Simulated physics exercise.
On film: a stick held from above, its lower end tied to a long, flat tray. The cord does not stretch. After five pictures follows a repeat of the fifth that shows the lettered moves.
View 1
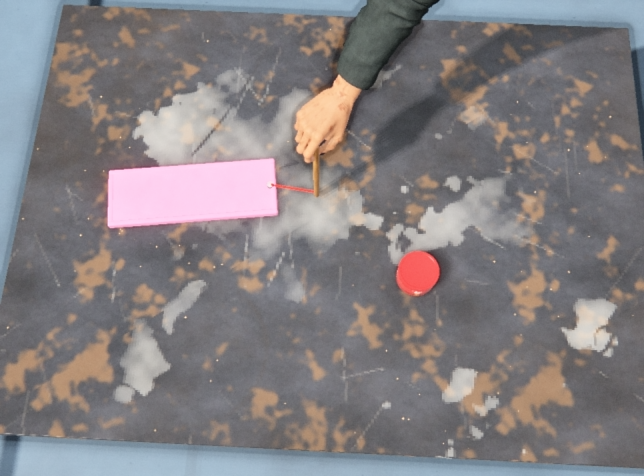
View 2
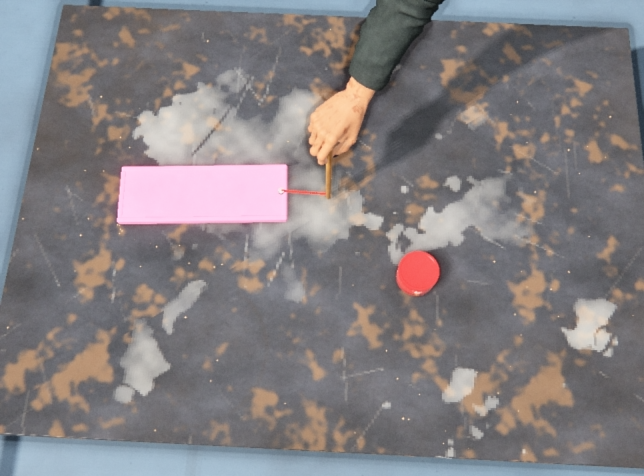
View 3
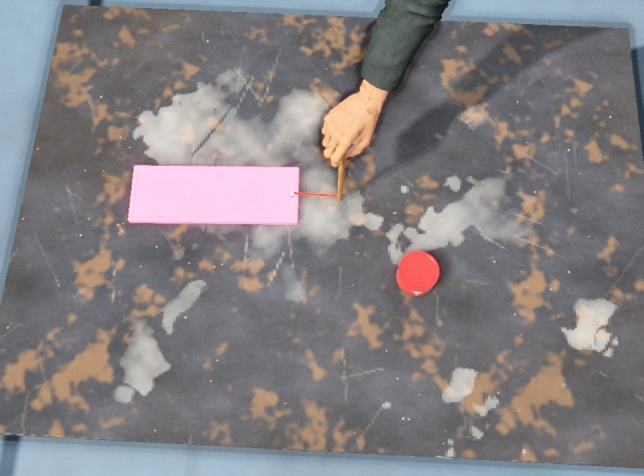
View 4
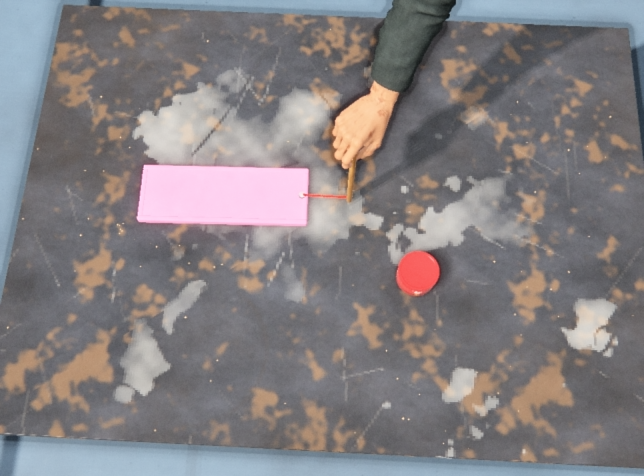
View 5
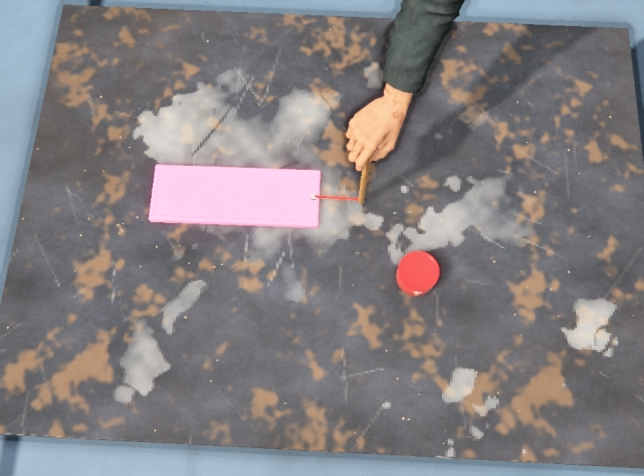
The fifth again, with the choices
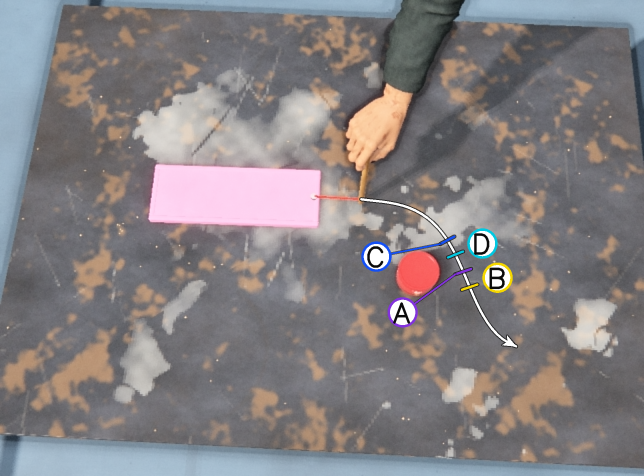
A hand holding a stick pulls a pink tray slowly rightward by a red cord.
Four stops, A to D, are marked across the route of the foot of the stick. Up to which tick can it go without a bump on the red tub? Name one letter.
It can go as far as C.
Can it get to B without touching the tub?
No.
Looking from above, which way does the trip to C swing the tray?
Clockwise.
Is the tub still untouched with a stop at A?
No.
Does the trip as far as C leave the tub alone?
For that mark, yes.
On the marked copy, A at (463, 271); B at (469, 287); C at (447, 240); D at (456, 254); the route from (361, 199) via (453, 250) to (516, 346).
Taking C. A third of the way, foot of the stick (395, 205), middle of the tray (270, 197).
Two thirds of the way, foot of the stick (427, 218), middle of the tray (302, 201).
When it is over, foot of the stick (447, 241), middle of the tray (324, 207); nothing has been touched.
As for the rest, A is too far, the tub has been hit; B is too far, the tub has been hit; D is too far, the tub has been hit.
